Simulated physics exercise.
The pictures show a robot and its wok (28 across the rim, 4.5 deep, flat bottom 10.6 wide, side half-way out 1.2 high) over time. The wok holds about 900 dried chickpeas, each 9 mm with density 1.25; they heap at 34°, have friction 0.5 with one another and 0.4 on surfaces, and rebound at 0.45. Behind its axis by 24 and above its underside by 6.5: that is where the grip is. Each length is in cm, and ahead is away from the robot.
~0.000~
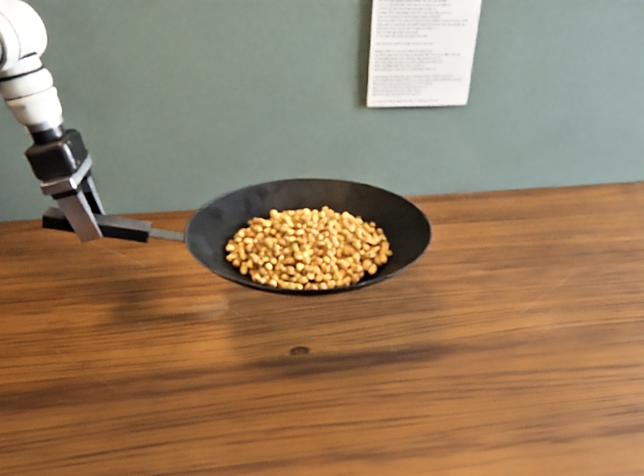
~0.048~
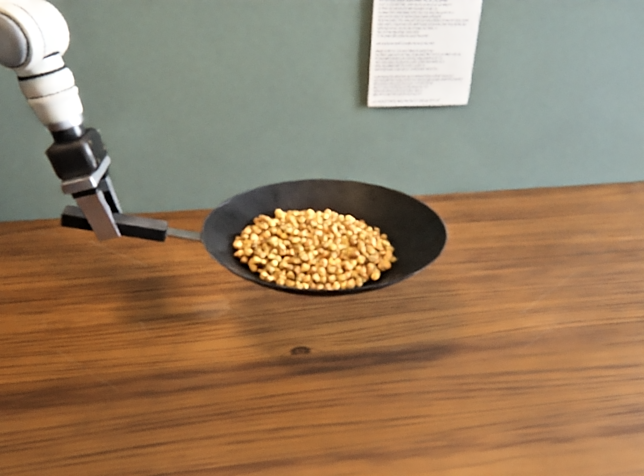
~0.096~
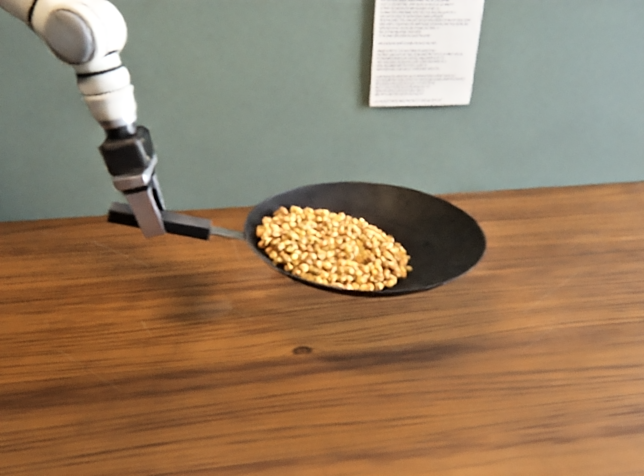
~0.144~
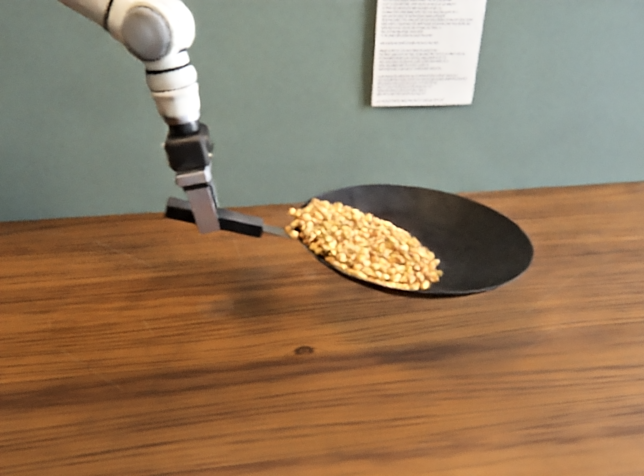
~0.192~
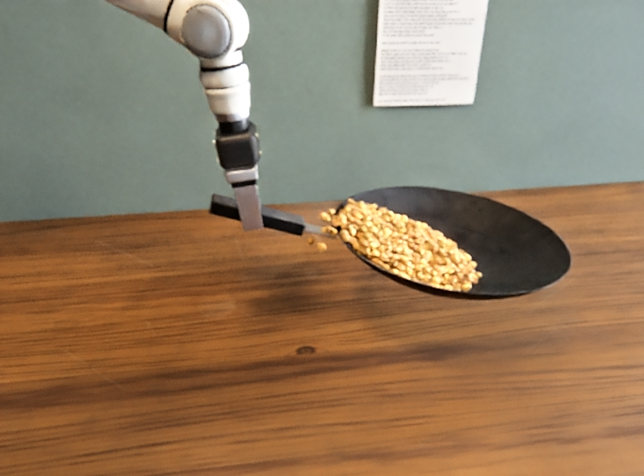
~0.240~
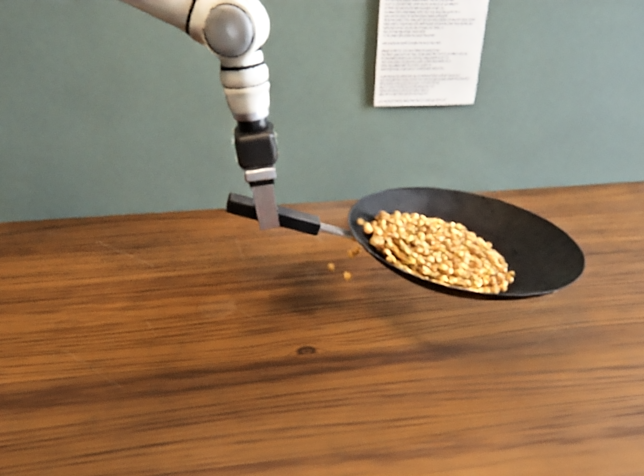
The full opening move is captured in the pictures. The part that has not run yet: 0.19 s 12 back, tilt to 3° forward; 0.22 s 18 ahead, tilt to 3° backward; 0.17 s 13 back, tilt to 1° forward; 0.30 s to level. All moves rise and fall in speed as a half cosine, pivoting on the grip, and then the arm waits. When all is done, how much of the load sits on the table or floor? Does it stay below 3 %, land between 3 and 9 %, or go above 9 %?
It goes above 9 %.
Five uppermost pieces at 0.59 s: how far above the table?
I'd put it close to 17 cm.
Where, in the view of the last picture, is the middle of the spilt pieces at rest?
Around (533, 303).
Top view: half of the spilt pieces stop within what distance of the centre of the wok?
About 20 cm out from the centre.
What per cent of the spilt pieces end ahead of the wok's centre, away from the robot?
Close to 100 % of the spill.
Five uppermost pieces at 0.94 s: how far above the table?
Estimate above table: About 15 centimetres.
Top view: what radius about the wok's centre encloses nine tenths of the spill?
I'd put it at about 45 centimetres.
After 0.59 s, tilted 2° backward, highest piece 17 above the table; 747 in the wok, 115 on the table or floor, 38 in flight or on a rim.
After 0.94 s, level, highest piece 15 above the table; 733 in the wok, 156 on the table or floor, 11 in flight or on a rim.
After 1.32 s, level, highest piece 14 above the table; 733 in the wok, 167 on the table or floor.
After 2.37 s, level, highest piece 14 above the table; 733 in the wok, 167 on the table or floor.
At rest, 733 in the wok, 167 on the table or floor. That is 19 % on the table or floor.
